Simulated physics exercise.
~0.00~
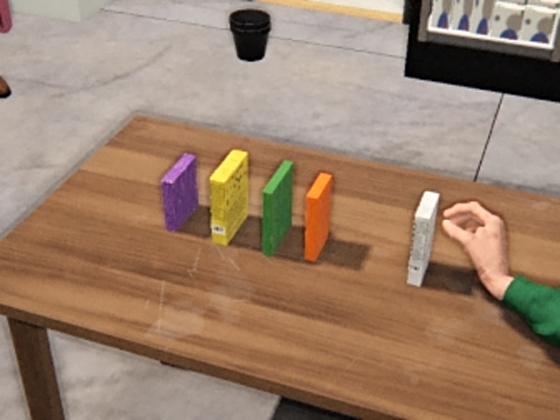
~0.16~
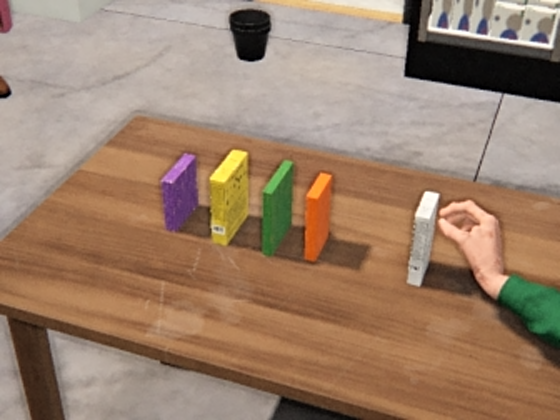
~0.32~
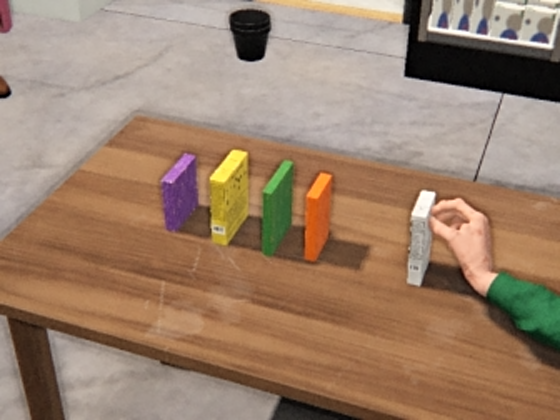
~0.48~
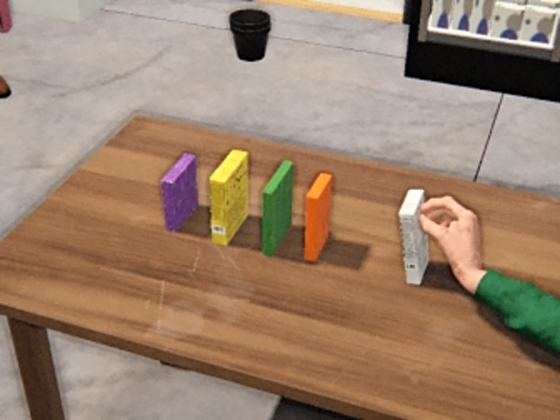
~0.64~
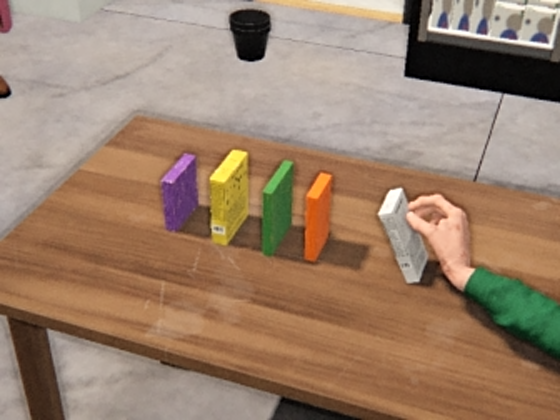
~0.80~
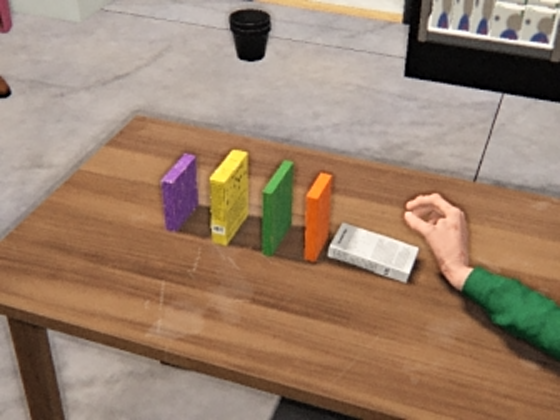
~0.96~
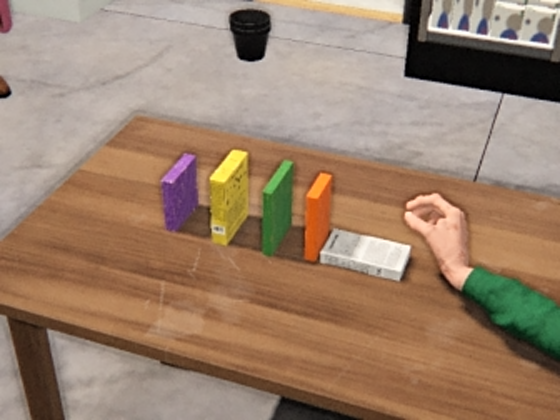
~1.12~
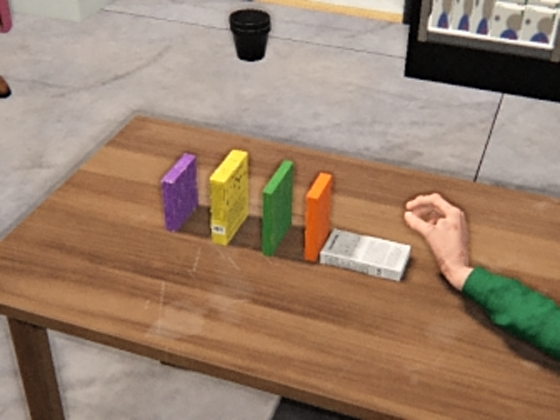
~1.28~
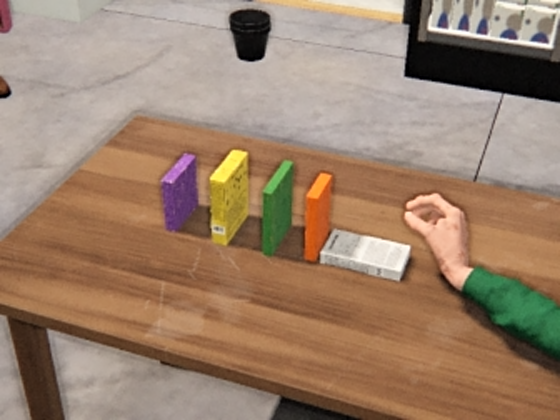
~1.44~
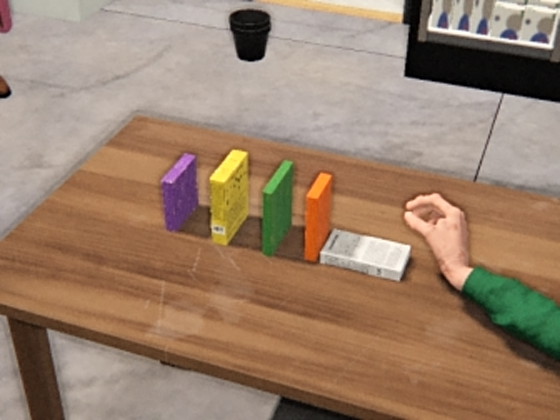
At the start, a purple board, a yellow packet, a green board and an orange block stand upright in a row on a wooden table, with a white packet standing apart to their right. A hand in a green sleeve reaches in beside the white packet and pushes its upper part leftward. The packet leans further and further toward the row, and then the hand stops while it topples. It lands flat and slides slightly left, coming to rest with its end at the foot of the orange block. The orange block and the others stay upright, and the hand remains still above the table.
